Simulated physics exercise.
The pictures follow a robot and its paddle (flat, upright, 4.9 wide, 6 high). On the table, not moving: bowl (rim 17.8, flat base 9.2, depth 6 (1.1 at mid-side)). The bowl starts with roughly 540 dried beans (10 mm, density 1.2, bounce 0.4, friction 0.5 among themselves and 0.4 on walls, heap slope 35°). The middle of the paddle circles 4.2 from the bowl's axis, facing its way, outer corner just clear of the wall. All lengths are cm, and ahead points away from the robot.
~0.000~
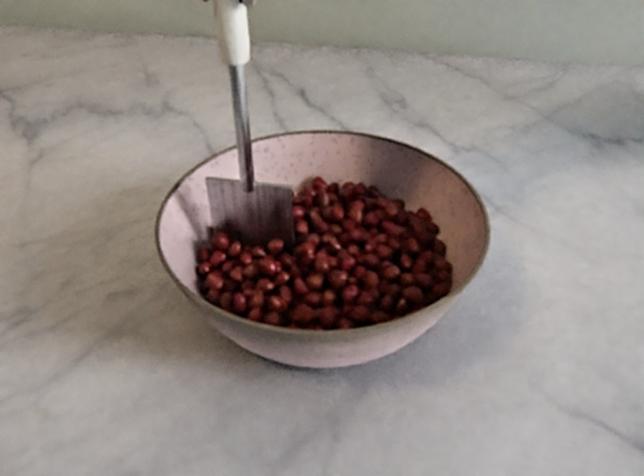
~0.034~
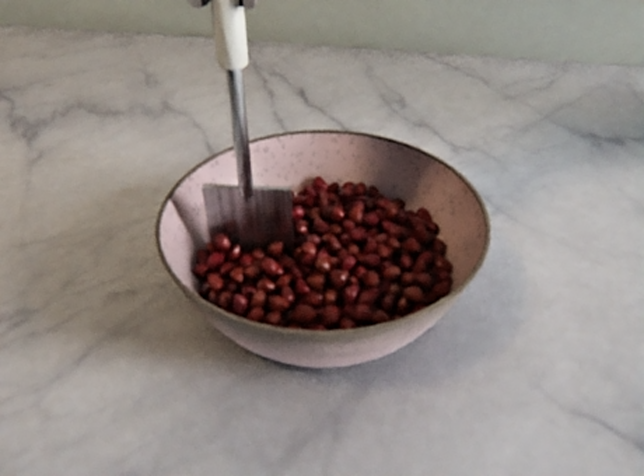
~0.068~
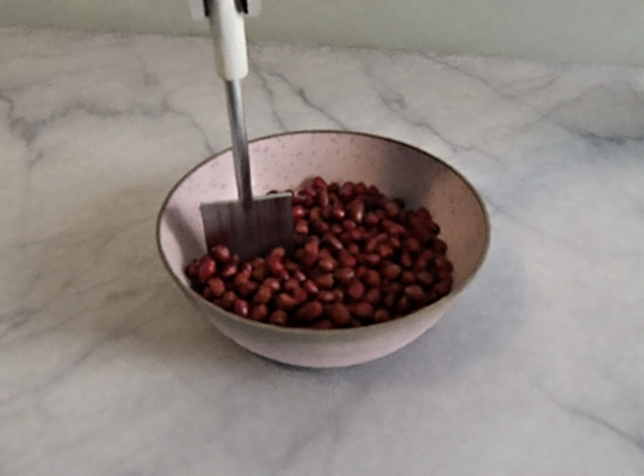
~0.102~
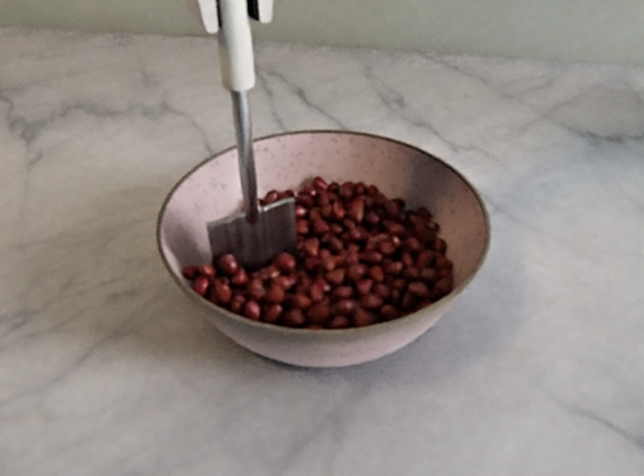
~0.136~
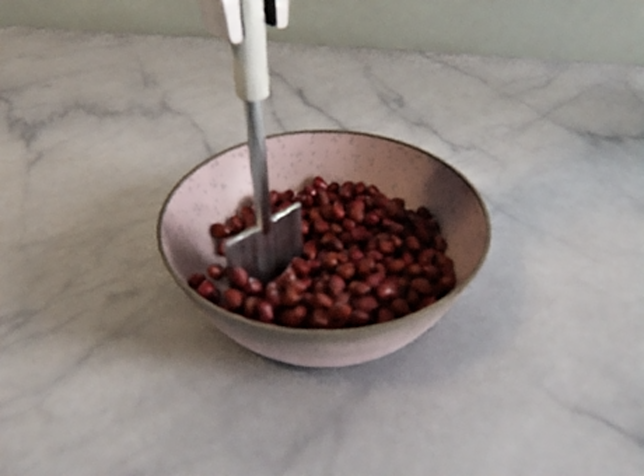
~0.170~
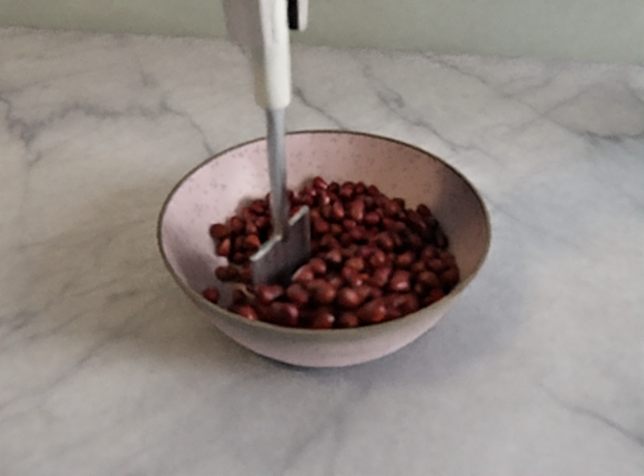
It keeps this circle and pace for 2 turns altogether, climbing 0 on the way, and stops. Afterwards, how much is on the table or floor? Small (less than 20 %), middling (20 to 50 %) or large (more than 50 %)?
A middling share, 20 to 50 %, ends on the table or floor.
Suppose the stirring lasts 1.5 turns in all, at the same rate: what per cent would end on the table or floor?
In that case some 25 per cent.
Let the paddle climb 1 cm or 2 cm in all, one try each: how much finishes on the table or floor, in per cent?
Some 25 and 15 per cent.
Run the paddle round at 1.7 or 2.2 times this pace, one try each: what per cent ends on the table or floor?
Some 50 and 65 per cent.
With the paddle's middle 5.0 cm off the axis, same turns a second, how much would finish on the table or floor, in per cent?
Then about 25 per cent.
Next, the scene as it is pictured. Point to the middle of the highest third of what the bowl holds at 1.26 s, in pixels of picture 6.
Around (360, 173).
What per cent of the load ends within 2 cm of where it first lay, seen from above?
About 5 per cent.
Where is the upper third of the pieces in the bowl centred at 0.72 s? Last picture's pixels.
Near (224, 203).
After 0.72 s, 326° round, highest piece 8 above the table; 472 in the bowl, 61 on the table or floor, 12 in flight or on the tool.
After 1.26 s, 223° round, highest piece 8 above the table; 403 in the bowl, 132 on the table or floor, 10 in flight or on the tool.
After 1.74 s, 0° round, highest piece 7 above the table; 371 in the bowl, 174 on the table or floor.
After 2.44 s, 0° round, highest piece 7 above the table; 371 in the bowl, 174 on the table or floor.
At rest, 371 in the bowl, 174 on the table or floor. That is 32 % on the table or floor.
